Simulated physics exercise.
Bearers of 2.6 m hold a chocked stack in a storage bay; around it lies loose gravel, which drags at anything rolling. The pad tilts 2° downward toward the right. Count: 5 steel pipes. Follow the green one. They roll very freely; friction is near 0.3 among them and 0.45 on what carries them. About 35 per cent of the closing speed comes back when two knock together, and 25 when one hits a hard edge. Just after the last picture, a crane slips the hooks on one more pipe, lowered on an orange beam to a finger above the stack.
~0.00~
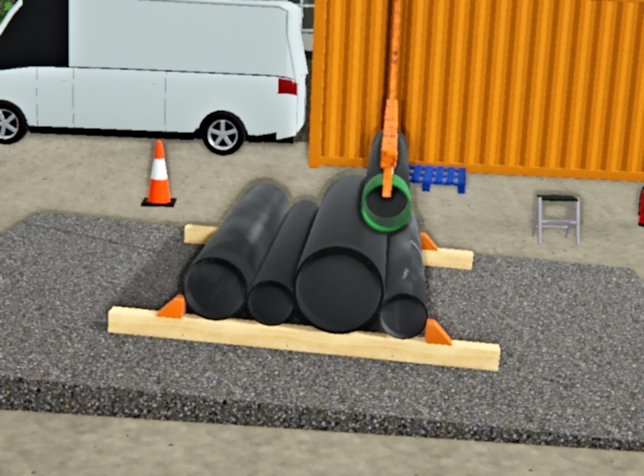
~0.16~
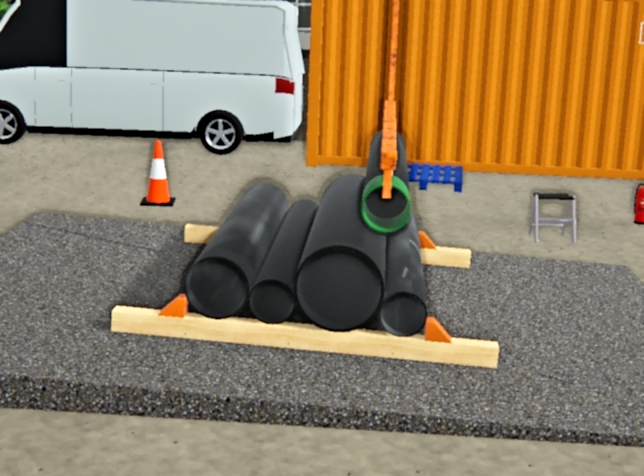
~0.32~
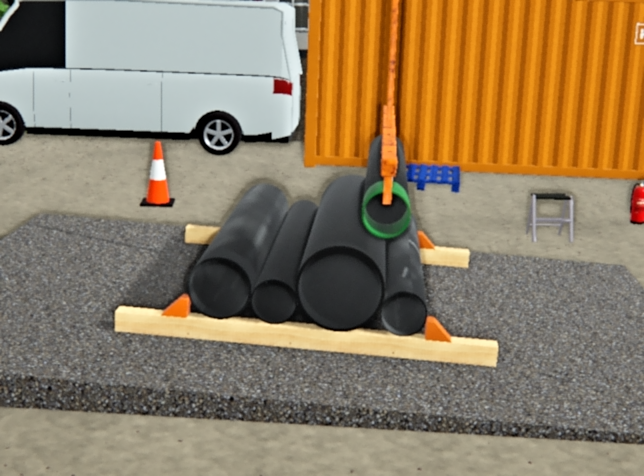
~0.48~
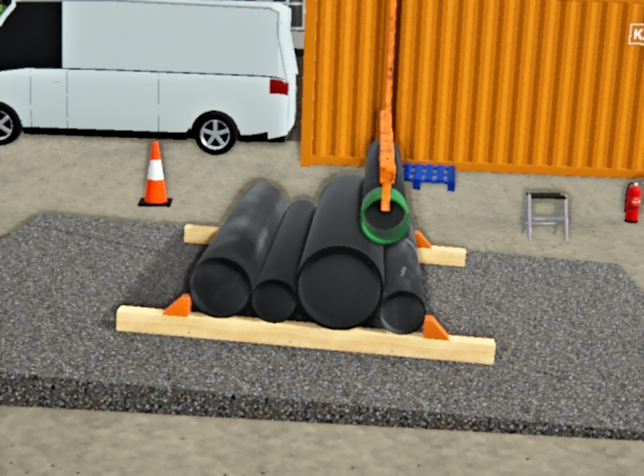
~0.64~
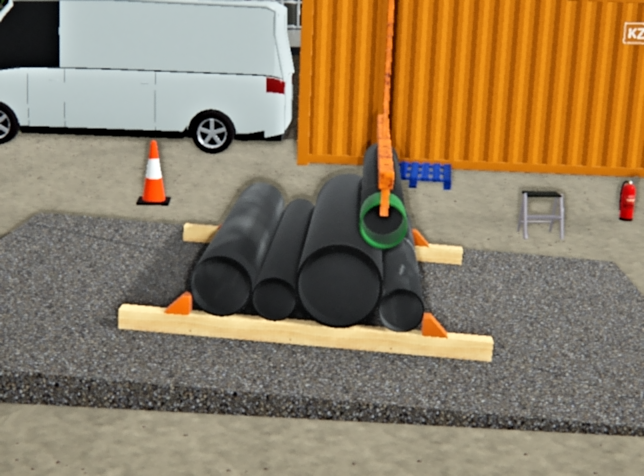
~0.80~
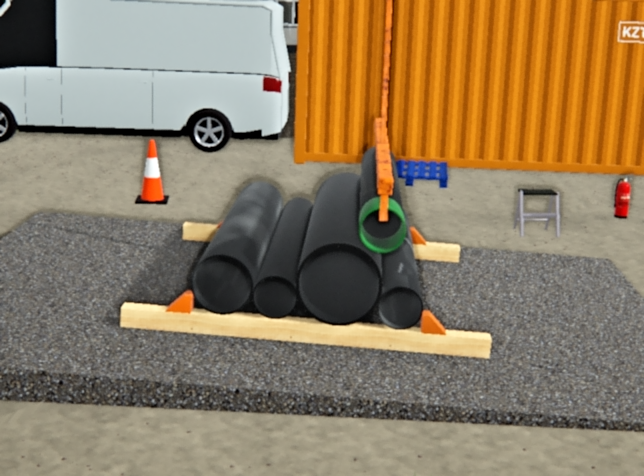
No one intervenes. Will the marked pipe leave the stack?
Pretty sure it will clear a chock.
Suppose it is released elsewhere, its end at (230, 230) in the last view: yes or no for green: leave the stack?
Released there, green: It does not happen.
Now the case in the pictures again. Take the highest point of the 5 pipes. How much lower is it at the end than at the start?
Comparing start and end, it's lower by about 45 cm.
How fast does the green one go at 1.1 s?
Near 1.5 m/s at that time.
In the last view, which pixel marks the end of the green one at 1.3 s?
Around pixel (414, 267).
By 1.1 s, green is up on others, 20 cm inside the right chock, rolling right; 0 past a chock so far.
By 1.3 s, green is up on others, 10 cm inside the right chock, rolling right; 0 past a chock so far.
By 1.6 s, green is beyond the right chock, rolling right; 1 past a chock so far.
Finally (2.9 s), green is beyond the right chock; 1 past a chock so far.
